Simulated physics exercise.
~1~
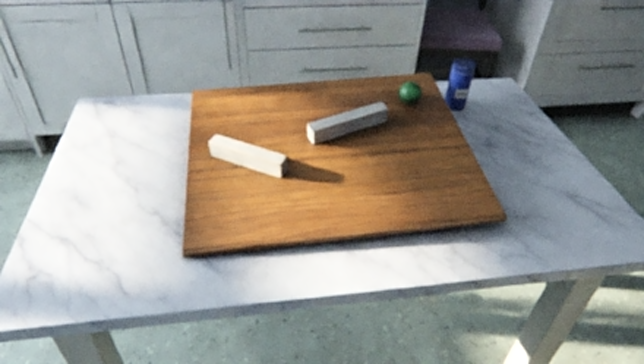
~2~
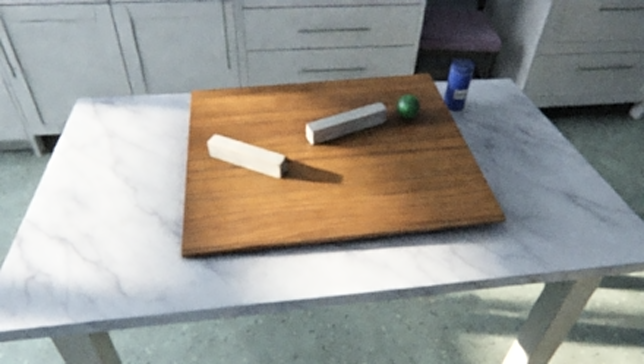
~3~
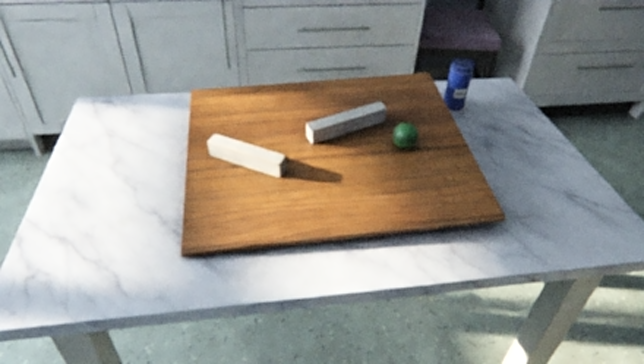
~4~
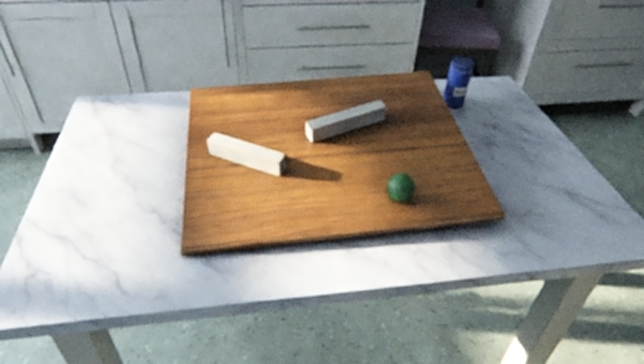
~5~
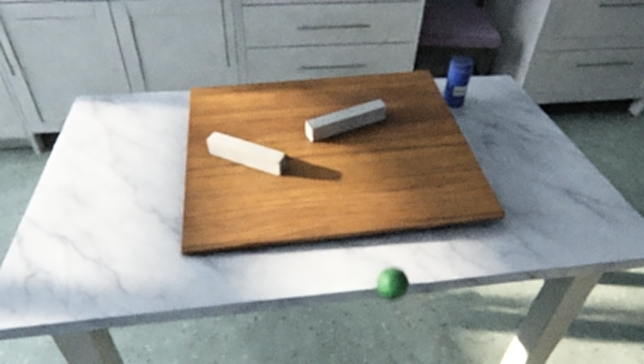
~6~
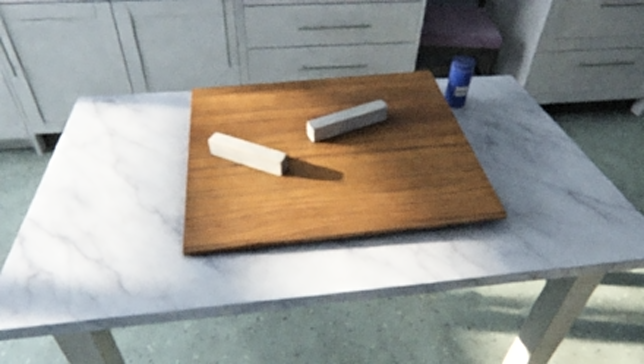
The footage shows a green ball rolling down a tilted wooden board with two fixed pale blocks, passing to the right of both, then going over the near edge and dropping out of view, while a blue jar stays in place on the marble-patterned table.
